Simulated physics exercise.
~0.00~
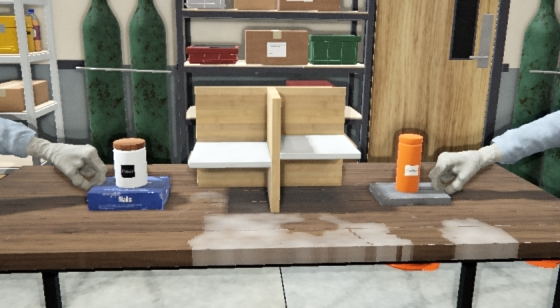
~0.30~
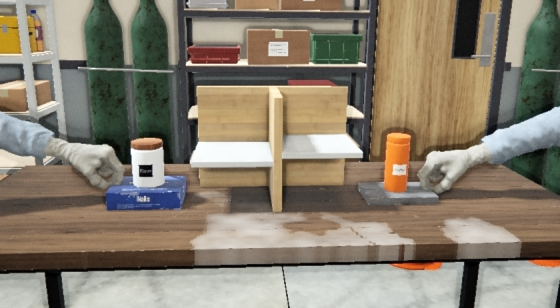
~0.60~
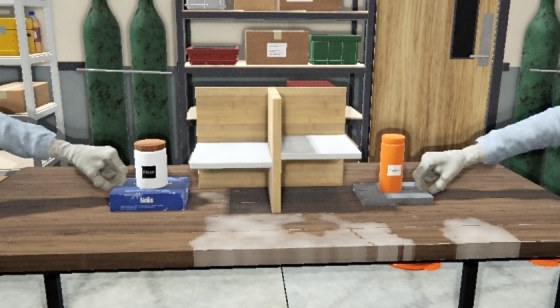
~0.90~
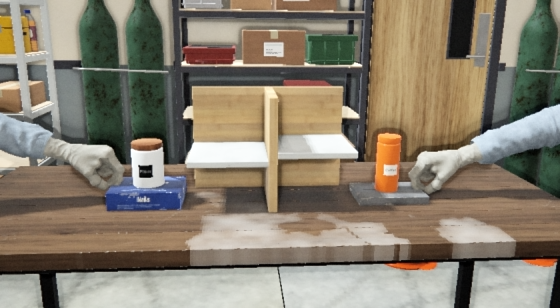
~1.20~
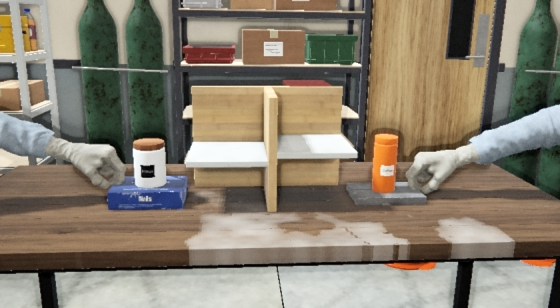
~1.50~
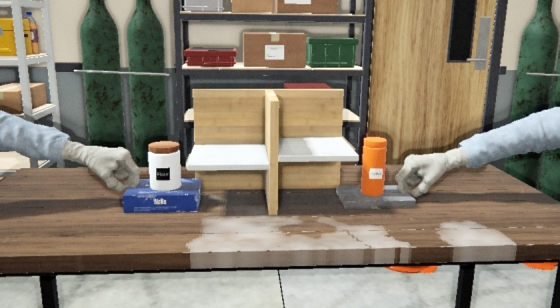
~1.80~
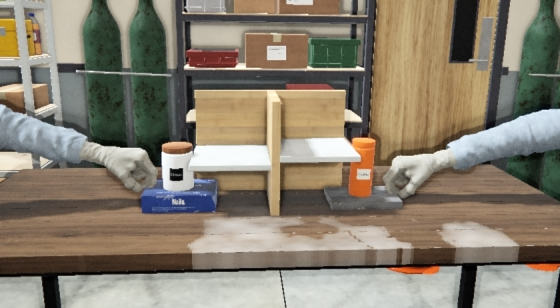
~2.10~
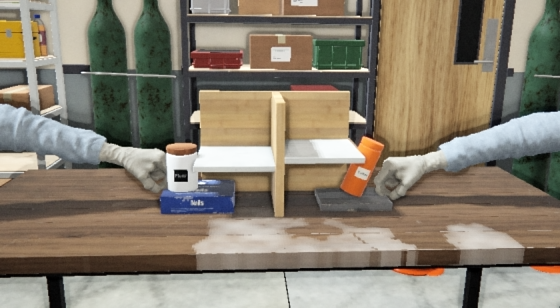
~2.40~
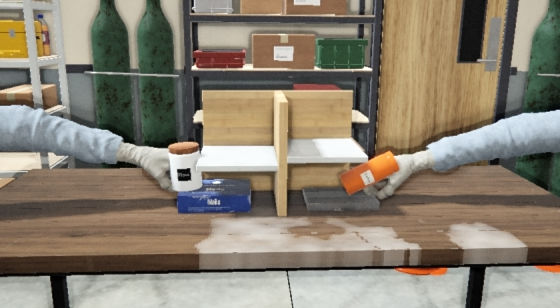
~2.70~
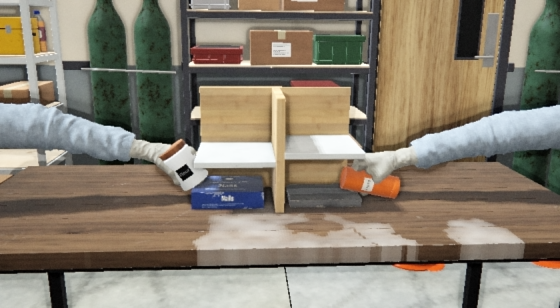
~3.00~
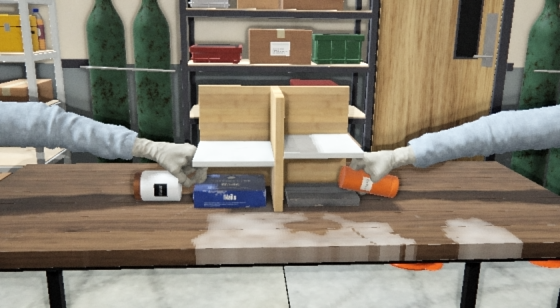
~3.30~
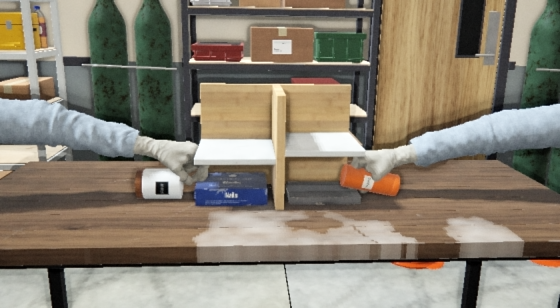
The video shows two gloved hands pushing a blue box carrying a white jar and a grey slab carrying an orange jar inward beneath low white shelves; the orange jar tips off first, then the white jar, and both end lying on their sides on the table.
